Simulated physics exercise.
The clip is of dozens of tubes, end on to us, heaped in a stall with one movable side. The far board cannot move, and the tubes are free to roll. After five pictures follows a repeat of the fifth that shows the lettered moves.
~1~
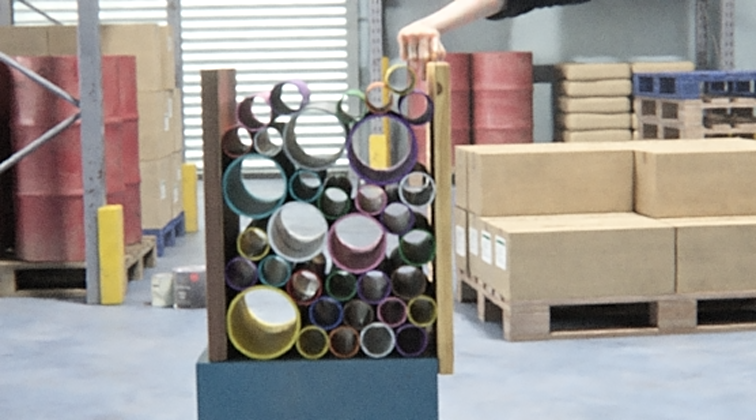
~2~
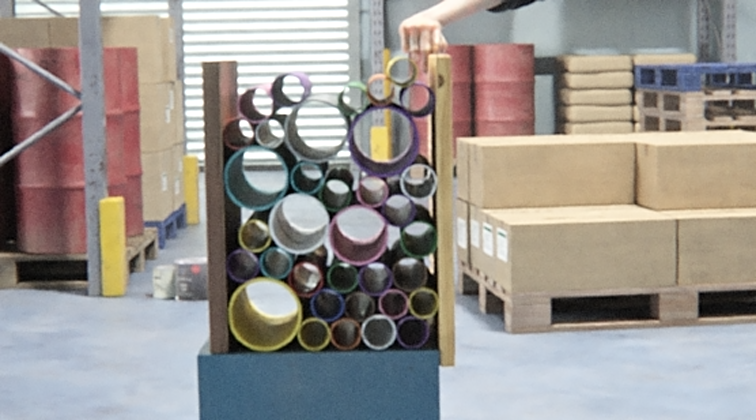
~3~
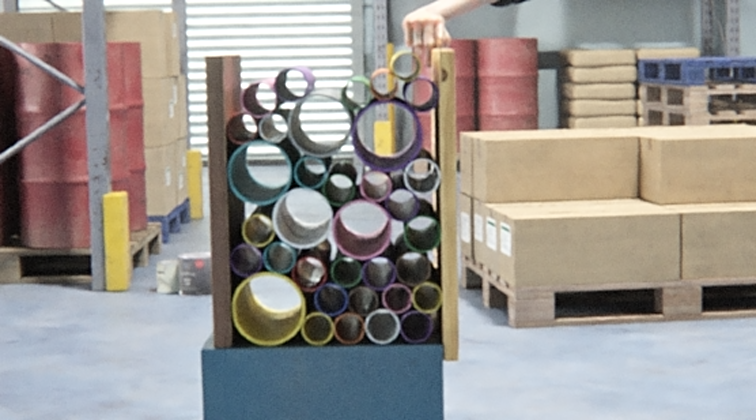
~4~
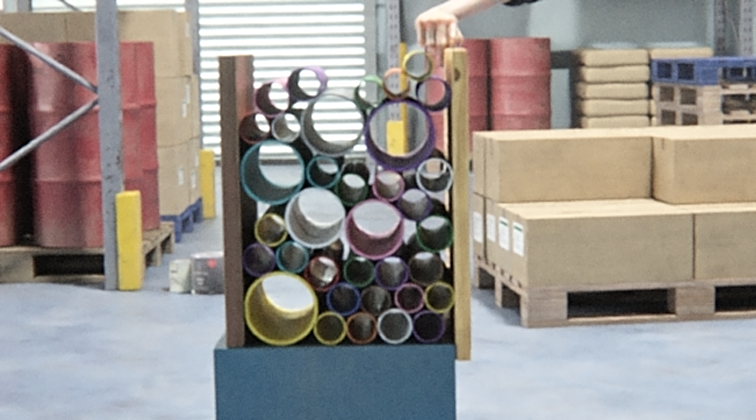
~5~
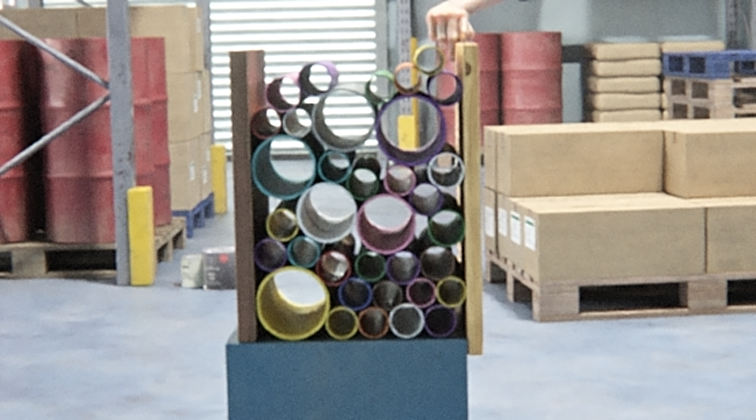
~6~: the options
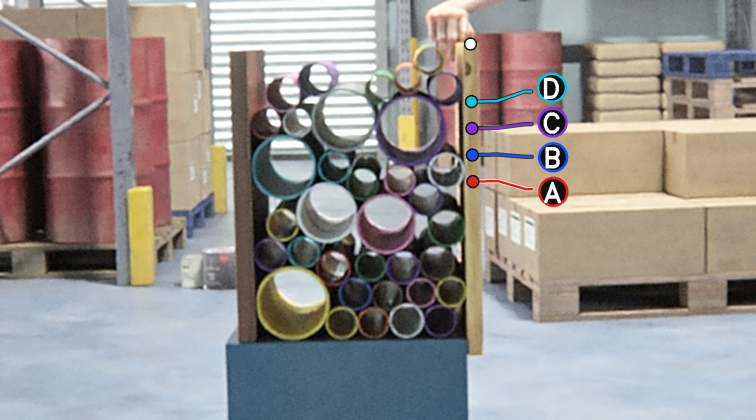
In this clip, dozens of colourful tubes sit heaped between two upright boards on a blue base in a warehouse, a hand resting at the top right, while the view shifts slightly and the heap shows little or no movement.
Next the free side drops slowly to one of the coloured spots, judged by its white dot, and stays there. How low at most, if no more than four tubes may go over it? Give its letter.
At most to A.
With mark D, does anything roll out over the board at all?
No, at D.
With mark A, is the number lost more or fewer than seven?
Fewer than seven.
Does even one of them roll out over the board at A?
At A: Yes.
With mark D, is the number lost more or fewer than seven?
Fewer than seven.
On the marked copy, A at (473, 182); B at (473, 155); C at (472, 128); D at (472, 101); the white dot at (471, 44).
Following A. Soon after the start, top of the board (463, 104).
Later, top of the board (465, 173).
In the end, top of the board (465, 181), two out over the board.
As for the rest, B one out over the board; C none out over the board; D none out over the board.
